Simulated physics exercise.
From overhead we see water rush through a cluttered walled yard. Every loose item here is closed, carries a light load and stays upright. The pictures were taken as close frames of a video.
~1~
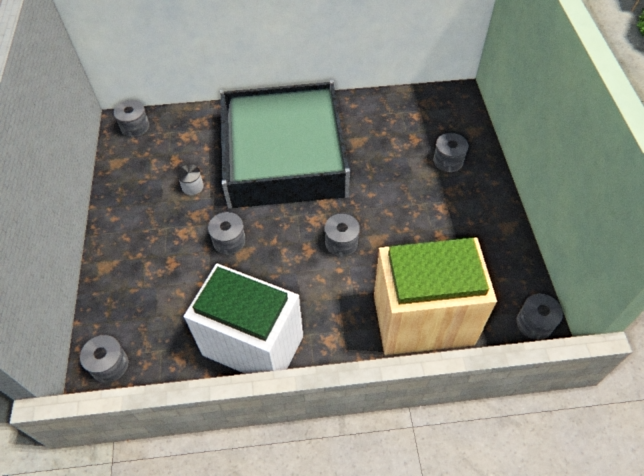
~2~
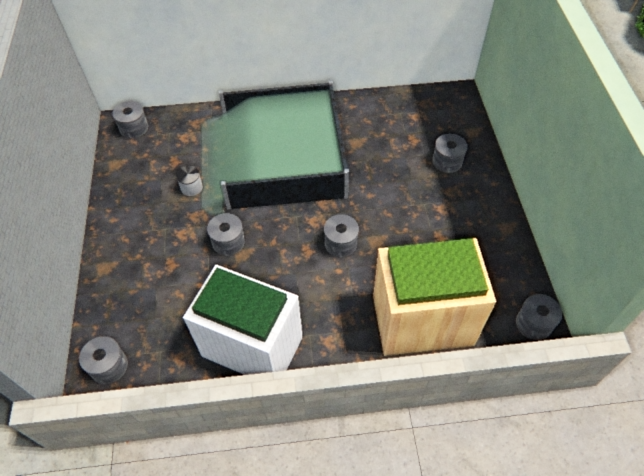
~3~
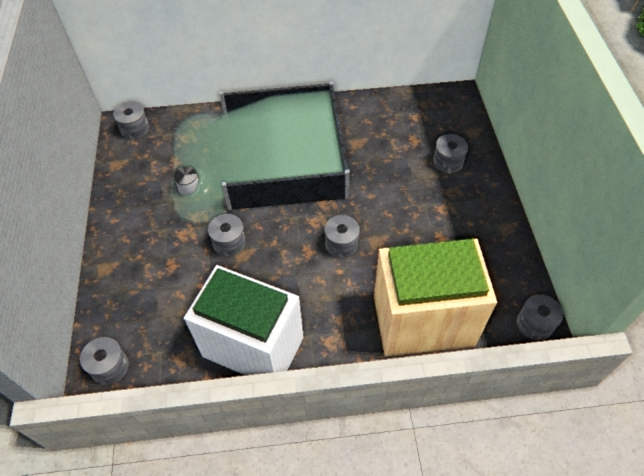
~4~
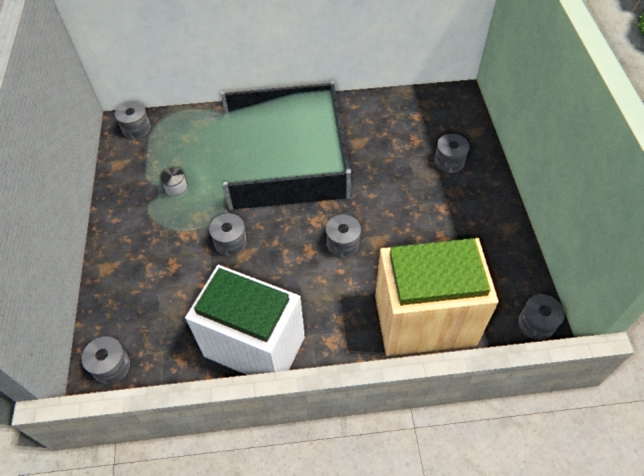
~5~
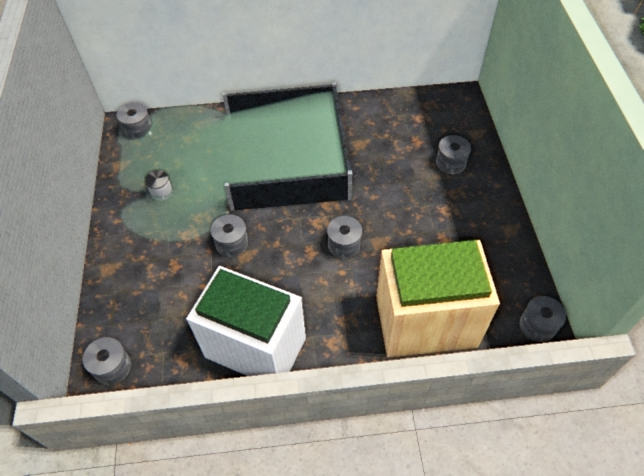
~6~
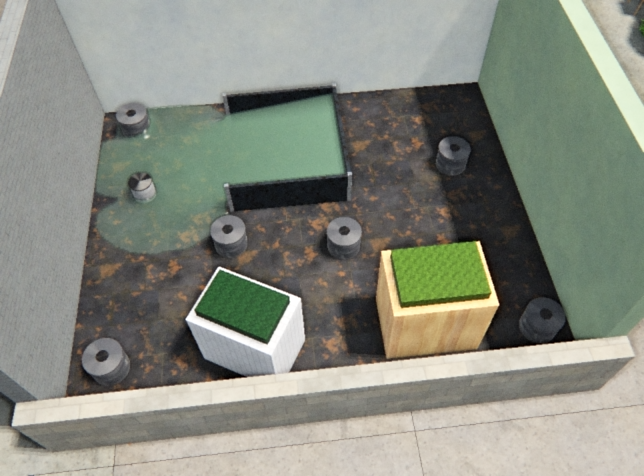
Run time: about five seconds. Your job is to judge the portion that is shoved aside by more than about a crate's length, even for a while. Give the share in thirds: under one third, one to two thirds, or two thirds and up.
One to two thirds.
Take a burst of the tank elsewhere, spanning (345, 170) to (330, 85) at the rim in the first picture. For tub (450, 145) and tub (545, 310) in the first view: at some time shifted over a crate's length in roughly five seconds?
One by one - carried at least that far and carried at least that far.
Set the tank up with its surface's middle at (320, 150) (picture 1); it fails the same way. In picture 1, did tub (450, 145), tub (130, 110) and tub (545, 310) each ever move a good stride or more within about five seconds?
Well, the first one didn't get far, the second got driven a long way, and the third didn't get far.
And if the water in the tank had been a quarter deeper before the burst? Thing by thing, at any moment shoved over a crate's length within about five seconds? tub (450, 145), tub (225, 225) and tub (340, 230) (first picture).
Taking each in turn, the answer is came up short, came up short, came up short.
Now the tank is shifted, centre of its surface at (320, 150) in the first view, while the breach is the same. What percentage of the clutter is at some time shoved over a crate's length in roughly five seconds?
Roughly 60 per cent.
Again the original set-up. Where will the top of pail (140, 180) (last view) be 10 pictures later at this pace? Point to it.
(112, 236), roughly.
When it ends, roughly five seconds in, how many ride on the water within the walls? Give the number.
The answer is 3.
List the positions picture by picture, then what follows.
In the first picture, a pail at (188, 173), on the bottom; a tub at (129, 110), on the bottom; 0 of 7 have shifted.
In the second picture, a pail at (188, 174), on the bottom; a tub at (128, 111), on the bottom; 0 of 7 have shifted.
In the third picture, a pail at (185, 175) rests on the ground, close to its start; a tub at (128, 112) rests on the ground; 0 of 7 have shifted.
In the fourth picture, a pail at (172, 176) rests on the ground, close to its start; a tub at (130, 112) rests on the ground; 1 of 7 have shifted.
In the fifth picture, a pail at (156, 179) rests on the ground, a stride from its start; a tub at (132, 113), on the bottom; 1 of 7 have shifted.
In the sixth picture, a pail at (140, 181), on the bottom, a stride from its start; a tub at (131, 113) rests on the ground; 1 of 7 have shifted.
A moment on, 1 of 7 are well off their spots; 0 afloat.
Next, 1 of 7 are well off their spots; 2 afloat.
Later, 3 of 7 are well off their spots; 2 afloat.
In the end, 3 of 7 are well off their spots, and 3 have been at some point; 3 afloat.
